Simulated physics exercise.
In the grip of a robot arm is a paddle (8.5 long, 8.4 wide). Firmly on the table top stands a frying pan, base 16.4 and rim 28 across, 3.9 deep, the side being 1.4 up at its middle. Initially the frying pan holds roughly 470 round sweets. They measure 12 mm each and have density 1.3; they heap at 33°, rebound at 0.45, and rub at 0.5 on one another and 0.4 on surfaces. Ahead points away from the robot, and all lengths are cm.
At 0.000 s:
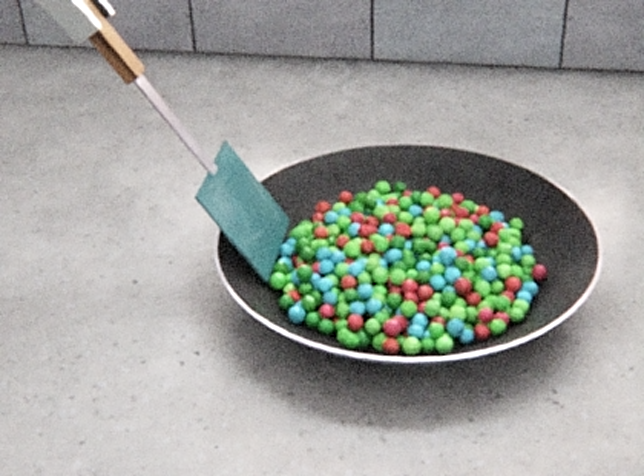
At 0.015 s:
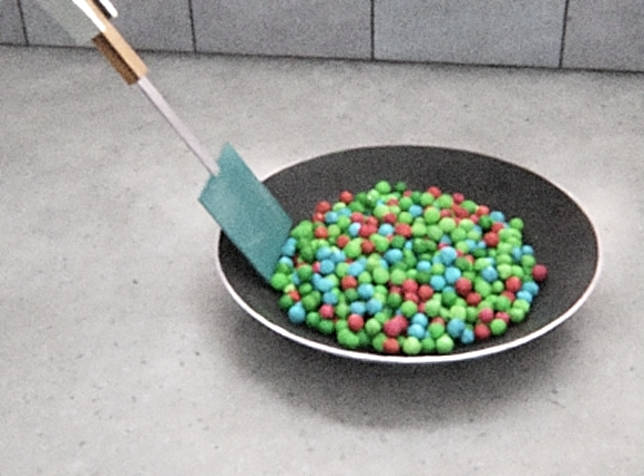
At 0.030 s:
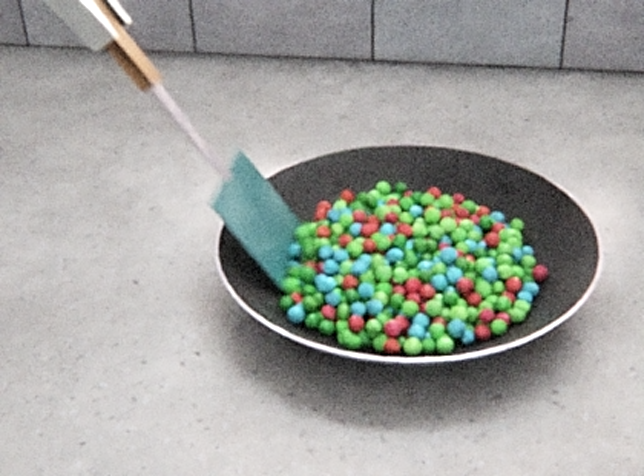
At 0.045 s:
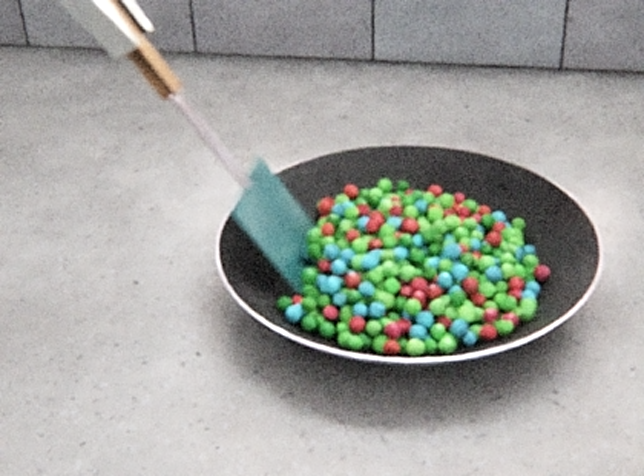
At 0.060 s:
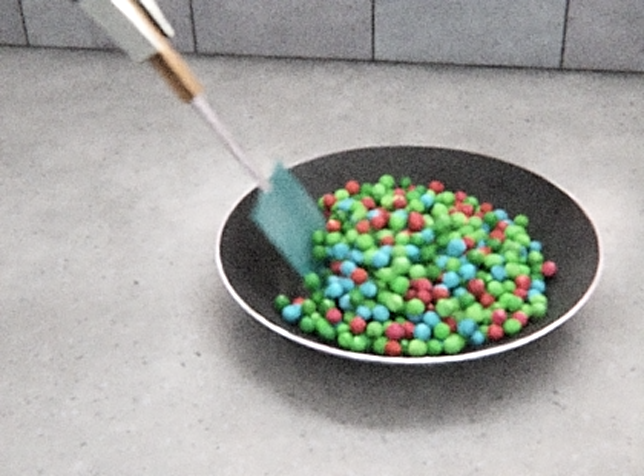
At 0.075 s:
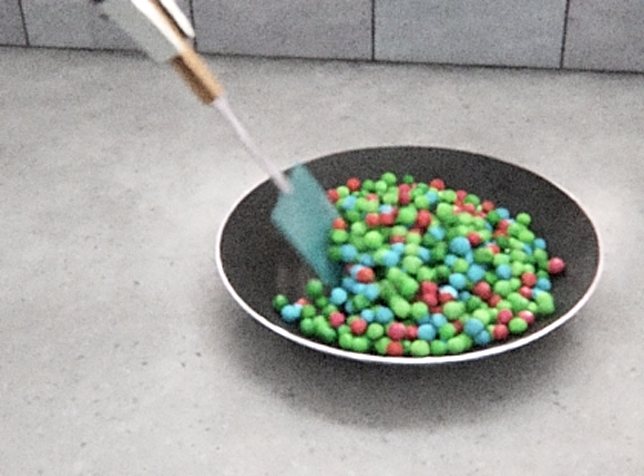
A teal spatula sliding rightward through a black pan on a grey surface, pushing red, green and blue balls into a heap.
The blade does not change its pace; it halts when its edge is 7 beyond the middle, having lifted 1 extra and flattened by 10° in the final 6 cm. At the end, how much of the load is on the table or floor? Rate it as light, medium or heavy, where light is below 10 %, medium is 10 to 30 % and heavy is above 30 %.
Rating: Medium.
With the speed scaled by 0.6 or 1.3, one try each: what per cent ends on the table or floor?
Estimates in order: 0 per cent, 20 per cent.
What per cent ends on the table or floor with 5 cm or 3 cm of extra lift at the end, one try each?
You'd get some 15 per cent with the first setting and some 20 per cent with the second.
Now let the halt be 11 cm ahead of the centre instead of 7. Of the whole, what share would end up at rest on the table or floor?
That would give close to 40 per cent.
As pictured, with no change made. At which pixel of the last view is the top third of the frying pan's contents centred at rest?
(533, 256).
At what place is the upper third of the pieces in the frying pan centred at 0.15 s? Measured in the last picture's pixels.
Near (471, 252).
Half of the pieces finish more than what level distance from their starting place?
Distance: Near 7 cm.
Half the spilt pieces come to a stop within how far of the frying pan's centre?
About 22 cm out from the centre.
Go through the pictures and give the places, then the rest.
The first frame shows paddle top edge at (210, 167), sloping 56°; upper third of the load around (407, 255), from x 280 to 540, top at y 190; 474 in the frying pan.
The second frame shows paddle top edge at (213, 169), sloping 56°; upper third of the load around (408, 255), from x 280 to 540, top at y 190.
The third frame shows paddle top edge at (226, 175), sloping 56°; upper third of the load around (401, 256), from x 285 to 540, top at y 190.
The fourth frame shows paddle top edge at (245, 182), sloping 56°; upper third of the load around (400, 255), from x 285 to 540, top at y 185.
The fifth frame shows paddle top edge at (266, 186), sloping 56°; upper third of the load around (403, 251), from x 280 to 550, top at y 185.
The sixth frame shows paddle top edge at (286, 188), sloping 56°; upper third of the load around (413, 250), from x 280 to 555, top at y 180; 474 in the frying pan.
After 0.11 s, sloping 56°, highest piece 6 above the table; 474 in the frying pan.
After 0.15 s, sloping 52°, highest piece 7 above the table; 474 in the frying pan.
After 0.37 s, sloping 46°, highest piece 6 above the table; 393 in the frying pan, 74 on the table or floor, 7 on the blade or in flight.
After 1.42 s, sloping 46°, highest piece 5 above the table; 391 in the frying pan, 83 on the table or floor.
At rest, 391 in the frying pan, 83 on the table or floor. That is 18 % on the table or floor.
